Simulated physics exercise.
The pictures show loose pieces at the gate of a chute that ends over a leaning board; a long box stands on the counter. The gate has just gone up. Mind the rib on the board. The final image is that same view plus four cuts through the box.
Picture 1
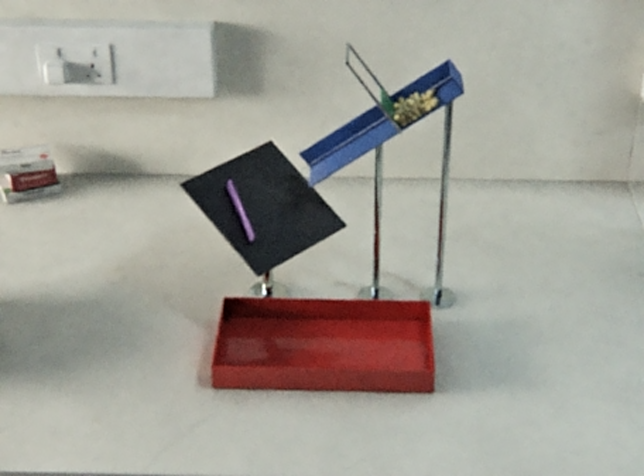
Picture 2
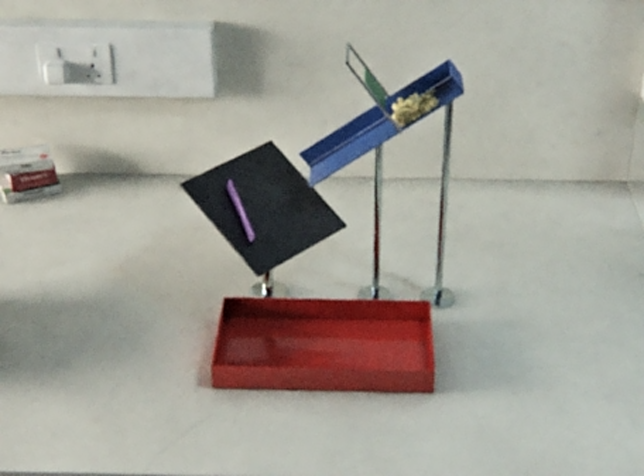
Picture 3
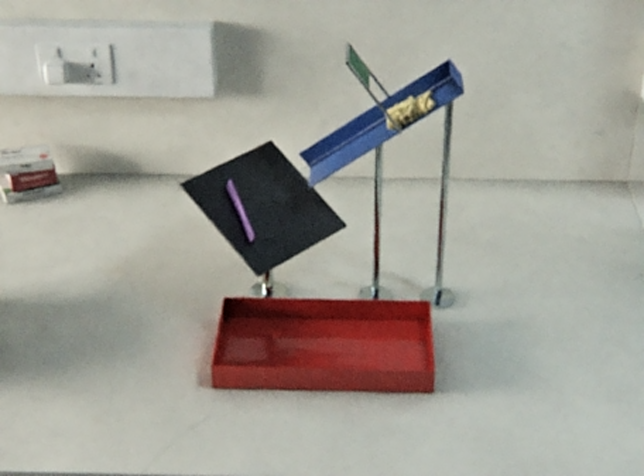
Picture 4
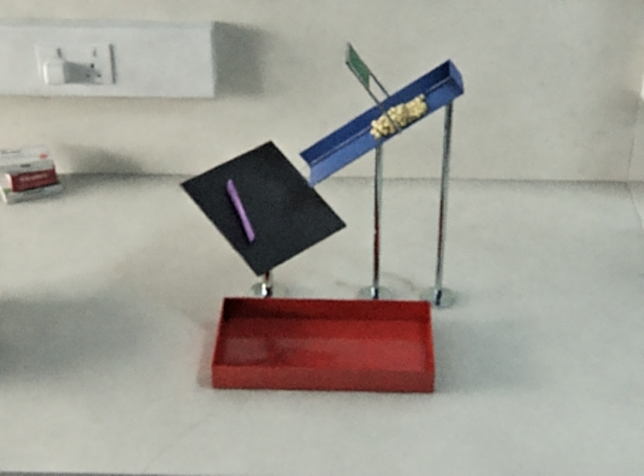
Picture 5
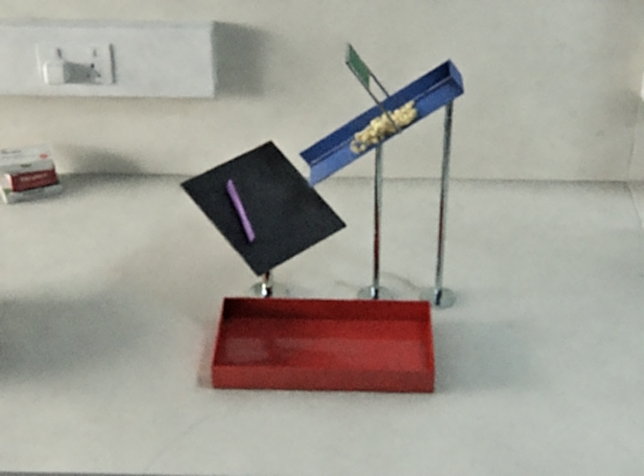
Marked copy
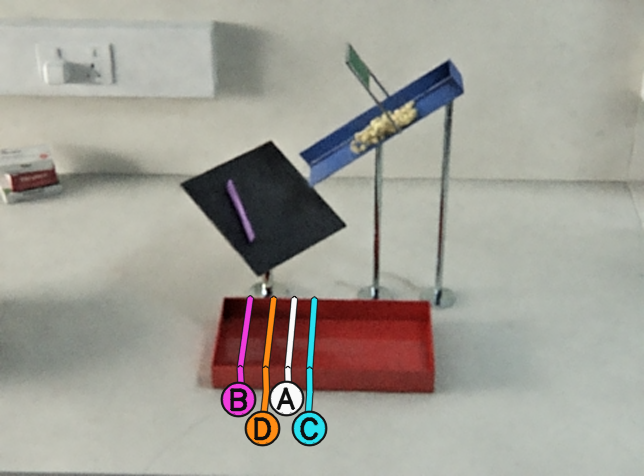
Pale soya beans sliding down a sloping blue chute after the gate lifts, above a tilted black board and empty red box.
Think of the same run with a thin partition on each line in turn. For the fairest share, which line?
Line C.
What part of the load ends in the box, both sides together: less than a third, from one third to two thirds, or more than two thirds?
It is more than two thirds.
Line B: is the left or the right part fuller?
The right side.
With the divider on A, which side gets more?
The right side.
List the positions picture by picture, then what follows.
Load behind the gate at (412, 107), soya beans; lip of the chute at (310, 178), sloping fairly steeply, in the first picture.
Middle of the board at (265, 205), tilted fairly steeply; middle of its low edge at (304, 250); of its high edge at (227, 161), in the second picture.
Front corners of the box at (212, 366) and (434, 371), empty; front of the load at (390, 123), in the third picture.
Middle of the load at (394, 116); its front at (374, 130), about a quarter of the way to the lip; rib from (231, 179) to (255, 237), in the fourth picture.
Middle of the load at (387, 126); its front at (353, 148), about half of the way to the lip, in the fifth picture.
On the marked copy, line A crosses the front rim at (287, 368); line B crosses the front rim at (240, 367); line C crosses the front rim at (309, 368); line D crosses the front rim at (265, 367).
For line A, of what is caught, a small part on the left of the divider, most on the right.
For line B, of what is caught, none on the left of the divider, all on the right.
For line C, of what is caught, about half on the left of the divider, about half on the right.
For line D, of what is caught, a stray few on the left of the divider, nearly all on the right.
